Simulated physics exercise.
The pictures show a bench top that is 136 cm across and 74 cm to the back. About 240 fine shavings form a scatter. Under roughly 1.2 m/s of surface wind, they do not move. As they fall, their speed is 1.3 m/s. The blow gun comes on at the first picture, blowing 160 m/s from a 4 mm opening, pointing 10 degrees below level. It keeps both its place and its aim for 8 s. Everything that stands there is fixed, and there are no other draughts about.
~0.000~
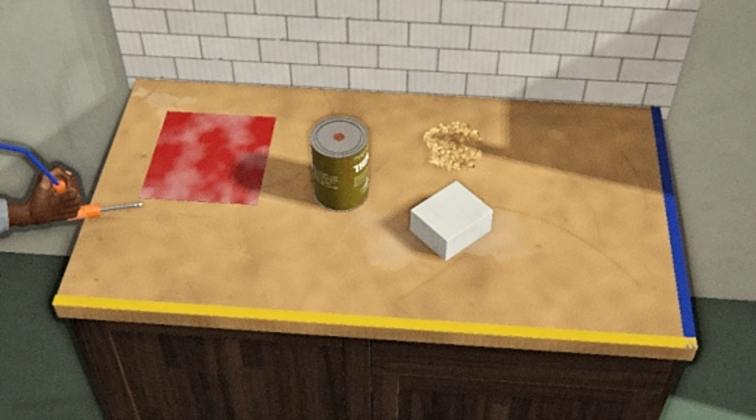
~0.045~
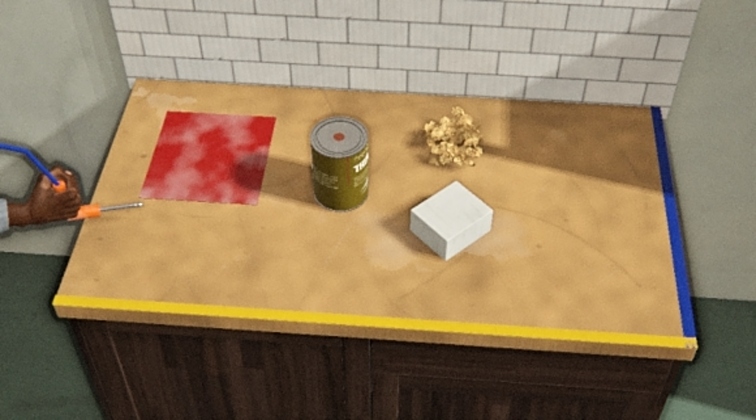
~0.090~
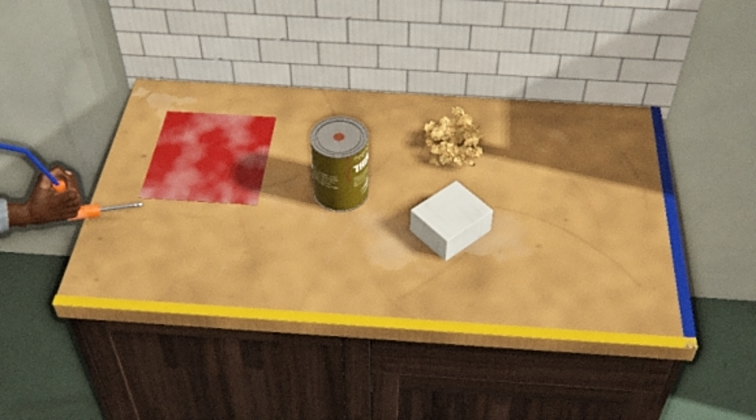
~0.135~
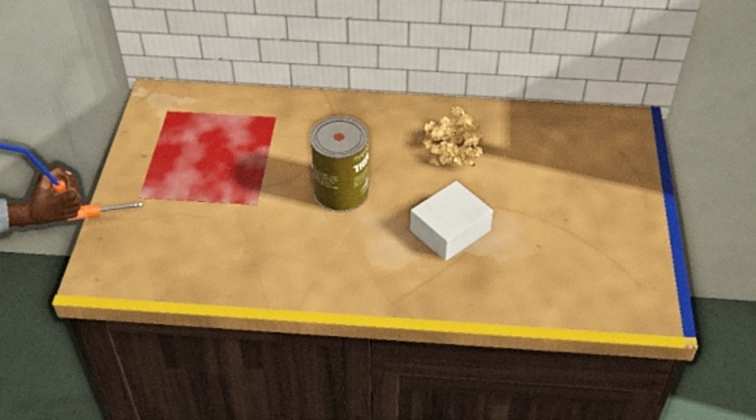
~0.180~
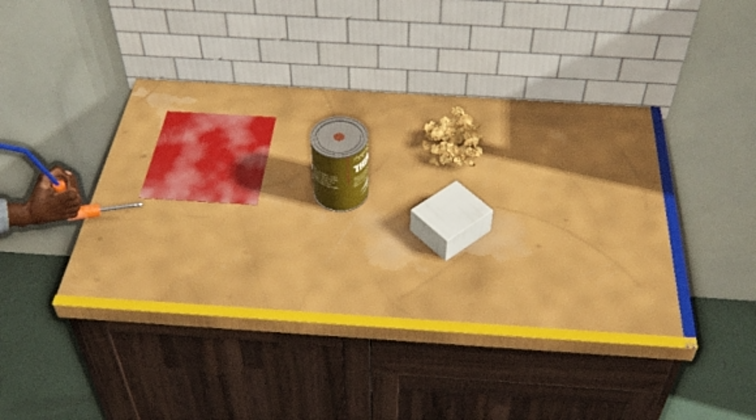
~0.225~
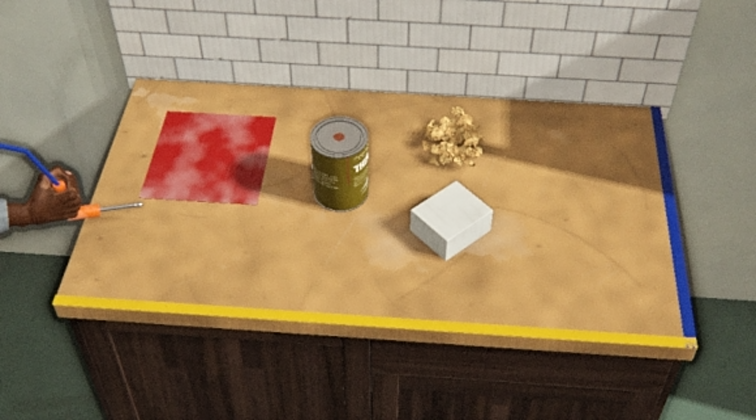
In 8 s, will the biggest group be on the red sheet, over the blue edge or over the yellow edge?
The biggest group is at the blue one.
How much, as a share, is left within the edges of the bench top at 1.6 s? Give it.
Close to 80 in a hundred are still there at that time.
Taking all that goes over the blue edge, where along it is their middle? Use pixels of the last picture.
(663, 125).
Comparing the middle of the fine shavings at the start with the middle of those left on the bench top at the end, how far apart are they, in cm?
Close to 5 cm.
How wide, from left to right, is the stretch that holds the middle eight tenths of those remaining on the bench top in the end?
10 cm, give or take.
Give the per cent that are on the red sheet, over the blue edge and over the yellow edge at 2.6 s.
Roughly 0 % red, 30 % blue and 0 % yellow.
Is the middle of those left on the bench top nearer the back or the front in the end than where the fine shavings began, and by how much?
Forward, by about 5 cm.
After 1.6 s, 23 % are over the blue edge, 0 % on the red sheet and 0 % over the yellow edge; the middle of those still in play is near (464, 150); 27 % have settled or left.
After 2.6 s, 32 % are over the blue edge, 0 % on the red sheet and 0 % over the yellow edge; the middle of those still in play is near (458, 151); 38 % have settled or left.
After 4.4 s, 43 % are over the blue edge, 0 % on the red sheet and 0 % over the yellow edge; the middle of those still in play is near (466, 153); 51 % have settled or left.
After 8.0 s, at the end, 52 % are over the blue edge, 0 % on the red sheet and 0 % over the yellow edge; the middle of those still in play is near (466, 153).
